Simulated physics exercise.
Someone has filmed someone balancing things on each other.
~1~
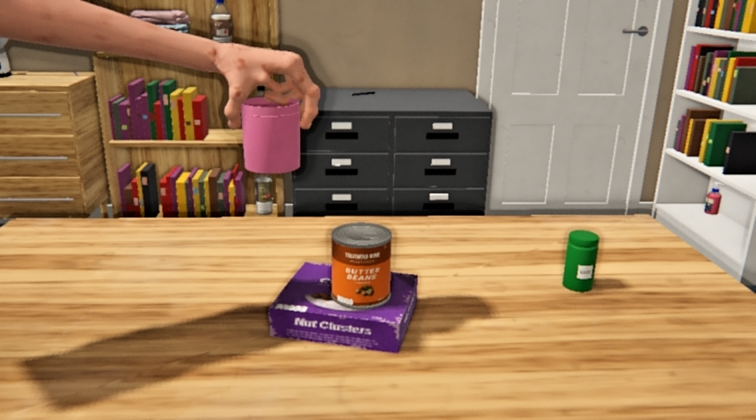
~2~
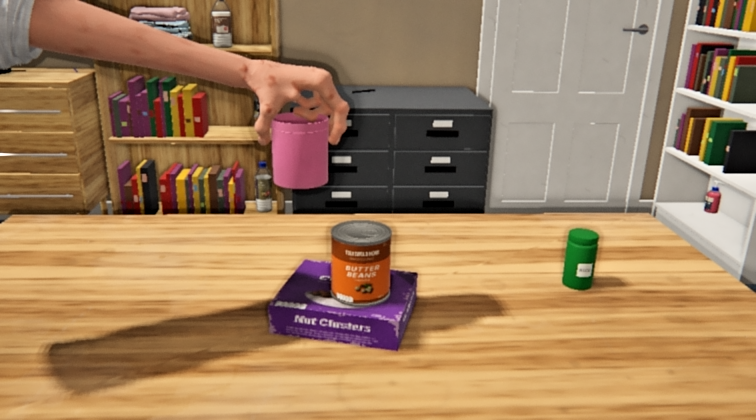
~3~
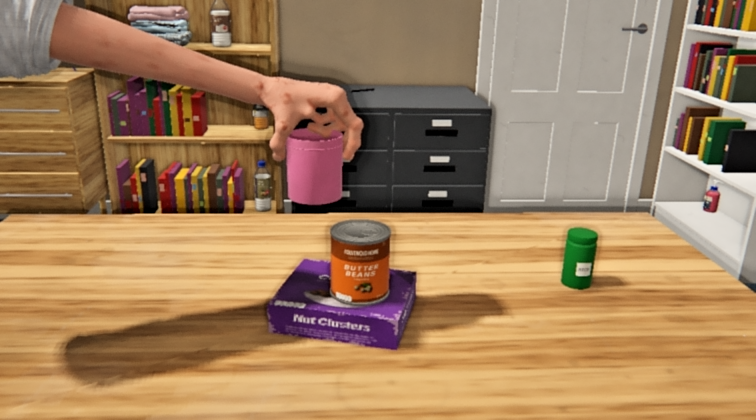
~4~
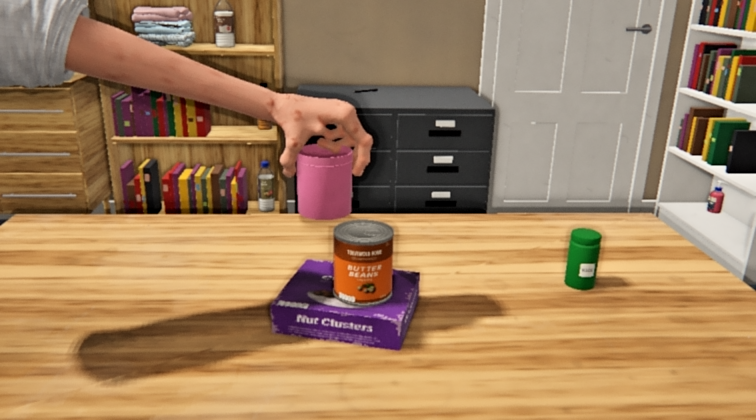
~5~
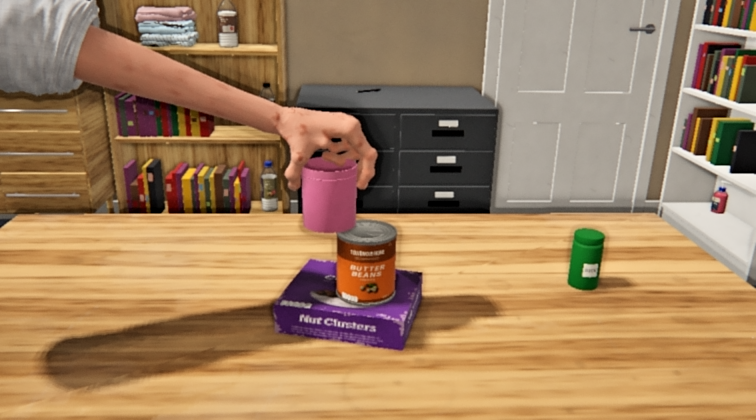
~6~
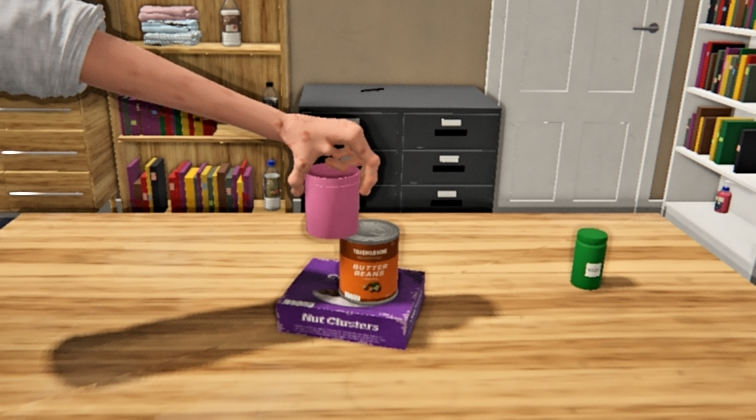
A pink cup, gripped from above by a hand, moved down and to the right until it was against the orange can on the purple packet, while a green shaker stood off to the right.
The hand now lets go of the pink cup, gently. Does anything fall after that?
It loses its balance.
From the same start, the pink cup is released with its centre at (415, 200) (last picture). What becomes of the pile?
Then it gives way.
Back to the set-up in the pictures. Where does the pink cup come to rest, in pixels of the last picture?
Near (169, 314).
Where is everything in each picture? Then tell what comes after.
On its way; pink cup (272, 134); green shaker (581, 261), in the first frame.
On its way; pink cup (300, 150); orange pot (361, 262), in the second frame.
On its way; pink cup (315, 165); purple packet (346, 301), in the third frame.
On its way; pink cup (324, 181); green shaker (583, 259), in the fourth frame.
On its way; pink cup (329, 194); orange pot (366, 262), in the fifth frame.
In place under the hand; pink cup (332, 200); purple packet (355, 300), in the sixth frame.
Then, 0.40 s after the last picture, pink cup now fallen.
Then, 0.60 s after the last picture, things are still on the move.
Then, 0.80 s after the last picture, as before.
Then, 1.70 s after the last picture, nothing new.
At rest, fallen, pink cup; the other 3 in place. Seen from the same camera at the end, pink cup near (169, 315). The pile comes apart.
